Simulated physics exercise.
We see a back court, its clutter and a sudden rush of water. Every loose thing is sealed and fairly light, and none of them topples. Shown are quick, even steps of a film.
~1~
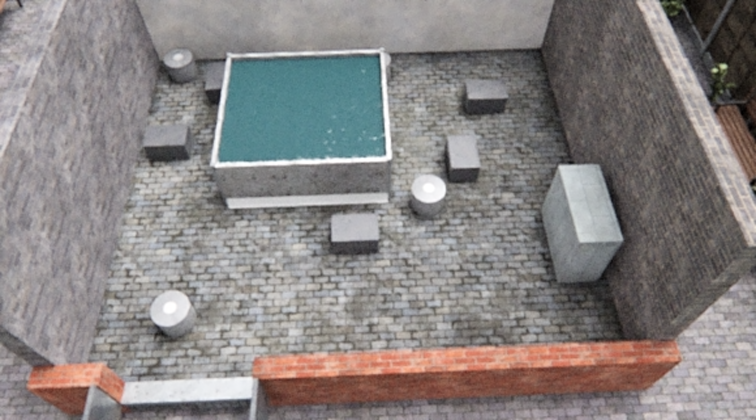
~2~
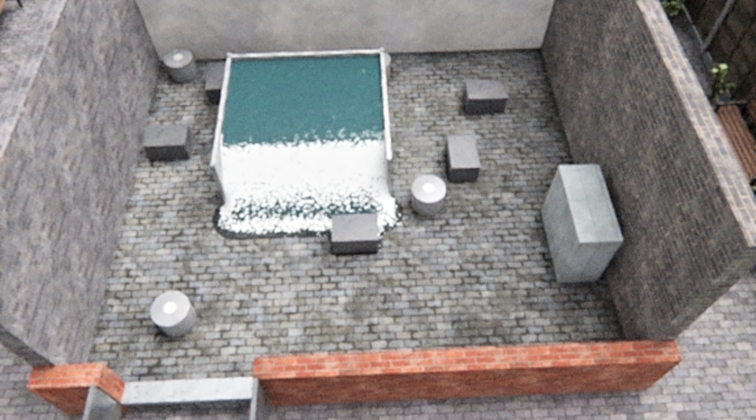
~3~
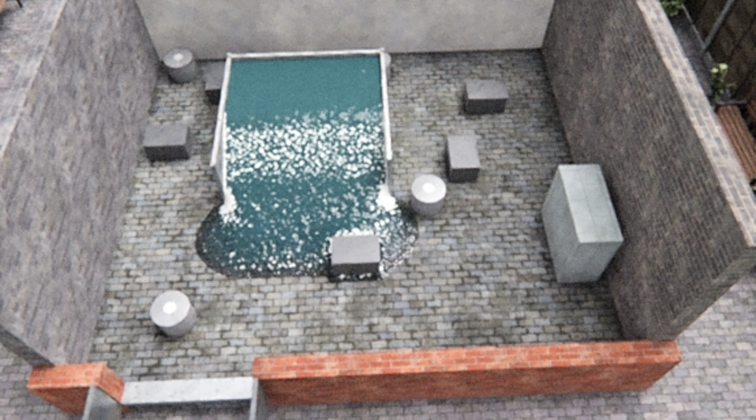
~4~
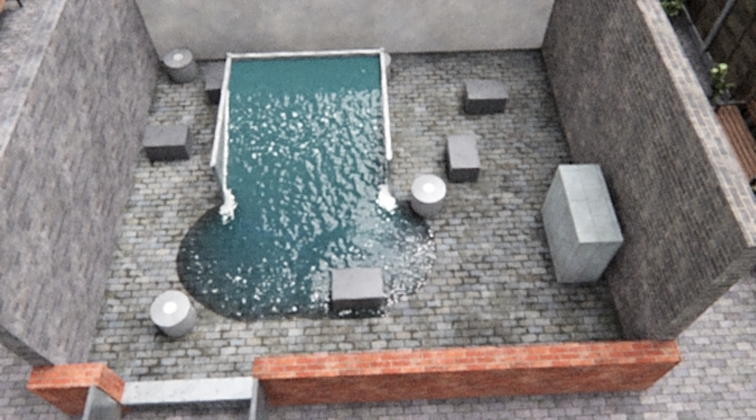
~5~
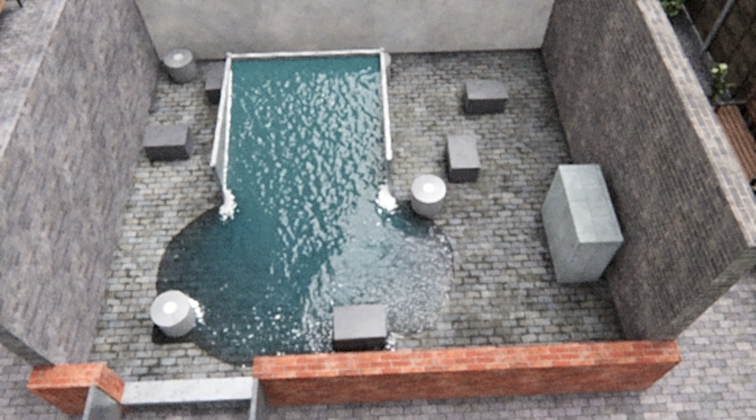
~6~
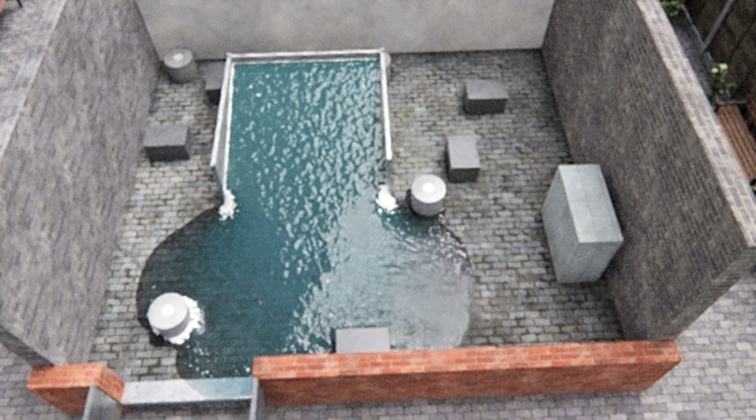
In a walled, paved courtyard, water burst from the front of a raised tank, spread across the stones around a round tub, and pushed a gray block toward the low brick wall.
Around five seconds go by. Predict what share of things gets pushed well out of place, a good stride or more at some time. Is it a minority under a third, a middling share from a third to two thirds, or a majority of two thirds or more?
A middling share.
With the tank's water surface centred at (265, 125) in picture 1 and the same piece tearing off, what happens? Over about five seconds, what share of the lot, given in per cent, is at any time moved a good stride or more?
It works out near 50 %.
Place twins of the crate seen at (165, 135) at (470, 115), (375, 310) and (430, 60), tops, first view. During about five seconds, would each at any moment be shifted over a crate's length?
Shoved clear, shoved clear, stays put.
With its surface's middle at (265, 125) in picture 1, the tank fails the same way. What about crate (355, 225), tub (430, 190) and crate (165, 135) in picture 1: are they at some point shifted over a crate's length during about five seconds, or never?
First displaced far, then never went far, then displaced far.
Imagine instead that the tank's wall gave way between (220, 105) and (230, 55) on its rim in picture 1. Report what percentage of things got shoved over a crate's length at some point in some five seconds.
Roughly 70 %.
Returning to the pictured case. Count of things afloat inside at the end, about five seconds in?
It comes to 2.
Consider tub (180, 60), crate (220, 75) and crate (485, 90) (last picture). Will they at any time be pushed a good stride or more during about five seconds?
Taking them in turn, the first stayed within range, the second stayed within range, and the third traveled far.
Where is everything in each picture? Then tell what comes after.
The first frame shows a crate at (355, 227) rests on the ground; a tub at (170, 308) rests on the ground; 0 of 10 have shifted.
The second frame shows a crate at (355, 227), on the bottom; a tub at (170, 308) rests on the ground; 0 of 10 have shifted.
The third frame shows a crate at (356, 249) rests on the ground, a stride from its start; a tub at (170, 308), on the bottom; 1 of 10 have shifted.
The fourth frame shows a crate at (357, 283) rests on the ground, a stride from its start; a tub at (170, 308) rests on the ground; 1 of 10 have shifted.
The fifth frame shows a crate at (360, 321), on the bottom, a stride from its start; a tub at (170, 308) rests on the ground; 1 of 10 have shifted.
The sixth frame shows a crate at (363, 345) rests on the ground, far from its start; a tub at (168, 311), on the bottom, close to its start; 1 of 10 have shifted.
A moment on, 2 of 10 are well off their spots; 1 afloat.
Next, 2 of 10 are well off their spots; 1 afloat.
Later, 2 of 10 are well off their spots; 1 afloat.
In the end, 5 of 10 are well off their spots, and 5 have been at some point; 2 afloat.
